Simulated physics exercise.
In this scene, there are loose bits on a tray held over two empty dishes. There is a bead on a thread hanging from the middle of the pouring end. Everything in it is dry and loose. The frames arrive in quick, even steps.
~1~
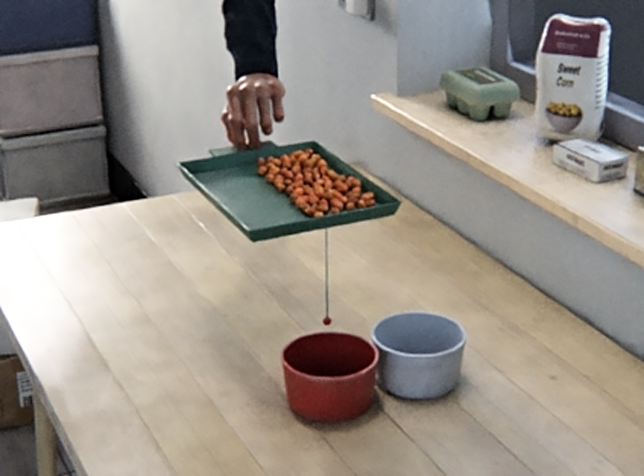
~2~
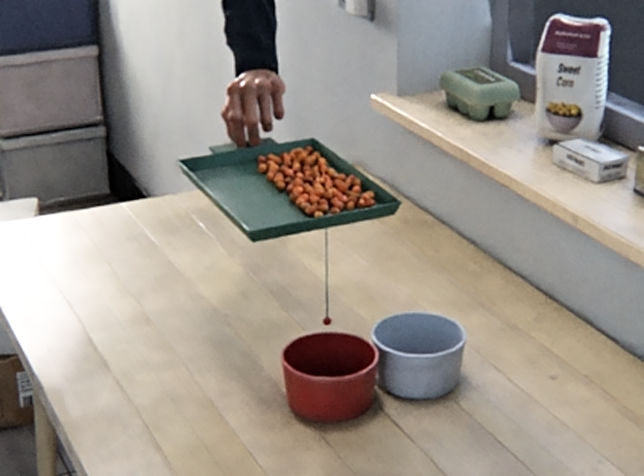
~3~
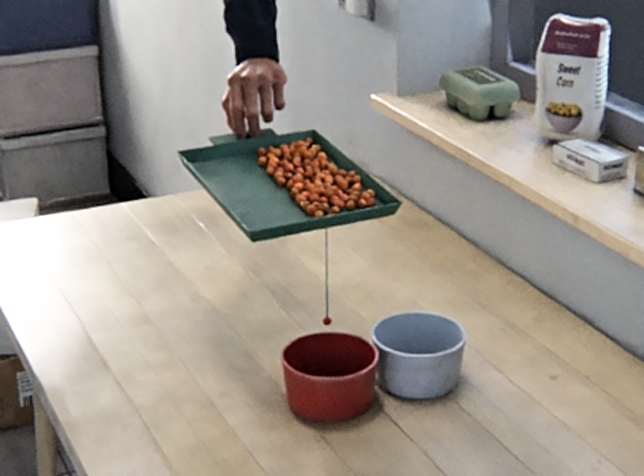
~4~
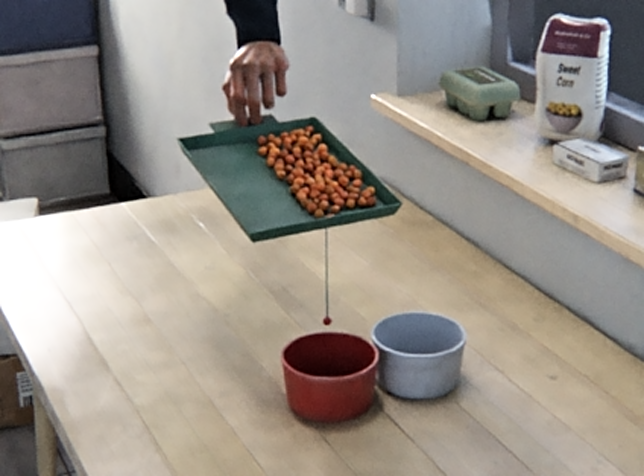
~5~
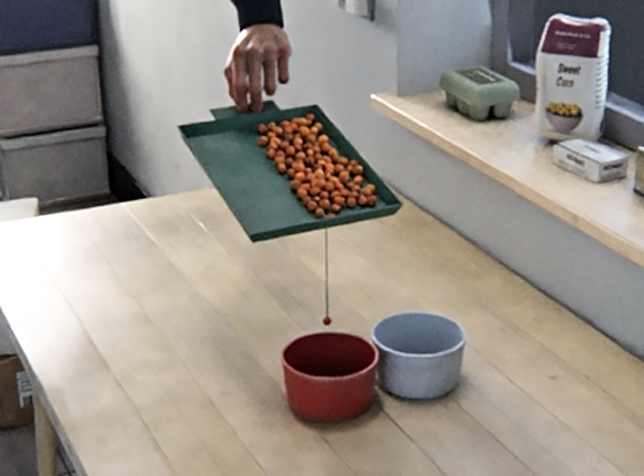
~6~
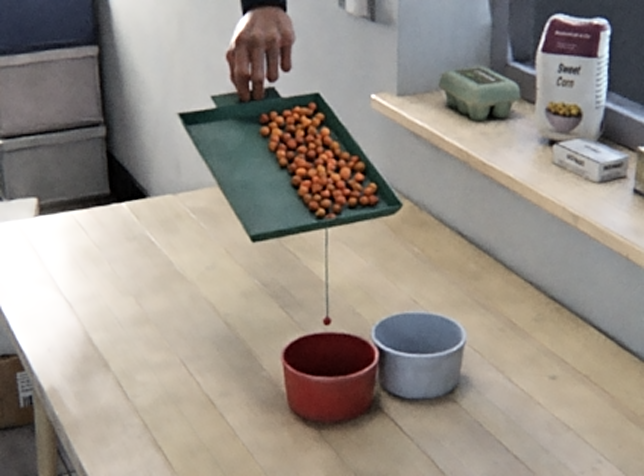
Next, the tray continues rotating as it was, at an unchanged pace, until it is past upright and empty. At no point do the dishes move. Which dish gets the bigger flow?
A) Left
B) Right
Left (A).
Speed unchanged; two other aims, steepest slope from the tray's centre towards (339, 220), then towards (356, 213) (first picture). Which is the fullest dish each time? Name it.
The rightmost dish, then the rightmost dish.
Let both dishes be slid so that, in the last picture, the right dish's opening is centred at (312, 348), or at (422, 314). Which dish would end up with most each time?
The first try: The right dish. The second: The left one.
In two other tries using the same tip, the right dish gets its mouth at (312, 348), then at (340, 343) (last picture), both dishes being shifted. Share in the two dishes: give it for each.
In turn about 50 and about 60 percent.
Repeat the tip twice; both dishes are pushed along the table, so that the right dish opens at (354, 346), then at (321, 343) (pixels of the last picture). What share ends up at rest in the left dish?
You'd get 20 in a hundred first and 0 in a hundred after that.
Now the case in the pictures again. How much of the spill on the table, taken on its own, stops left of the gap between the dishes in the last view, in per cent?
Estimate: About 80 per cent.
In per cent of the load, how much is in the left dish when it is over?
Result: Some 60 % of the load.
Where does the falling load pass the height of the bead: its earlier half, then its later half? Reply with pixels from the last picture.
The opening part goes through (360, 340); what follows goes through (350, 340).
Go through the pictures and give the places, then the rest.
Corners of the pouring end at (252, 228) and (395, 201), level; middle of the load at (317, 186), coated peanuts; left dish at (351, 395); right dish at (441, 372); bead on its thread at (327, 321), in the first frame.
Corners of the pouring end at (252, 228) and (395, 201), level; middle of the load at (317, 185), in the second frame.
Corners of the pouring end at (253, 228) and (395, 201), tipped barely, level across its low end; middle of the load at (317, 180), in the third frame.
Corners of the pouring end at (253, 229) and (396, 202), tipped a little, level across its low end; middle of the load at (317, 174), in the fourth frame.
Corners of the pouring end at (253, 230) and (396, 202), tipped a little, level across its low end; middle of the load at (318, 168), in the fifth frame.
Corners of the pouring end at (254, 230) and (397, 203), tipped clearly, level across its low end; middle of the load at (320, 164); left dish at (351, 395); right dish at (441, 372), in the sixth frame.
Soon after the last picture, tray tipped steeply; nearly all on the tray; a stray few in the air.
A little later, tray tipped right over; about a quarter on the tray; about a third in the left dish; a small part in the right dish; a stray few outside both; about a quarter in the air.
Later still, tray tipped past a quarter turn; about half in the left dish; about a quarter in the right dish; a small part outside both.
At rest, tray tipped past a quarter turn; about half in the left dish; about a quarter in the right dish; a small part outside both.
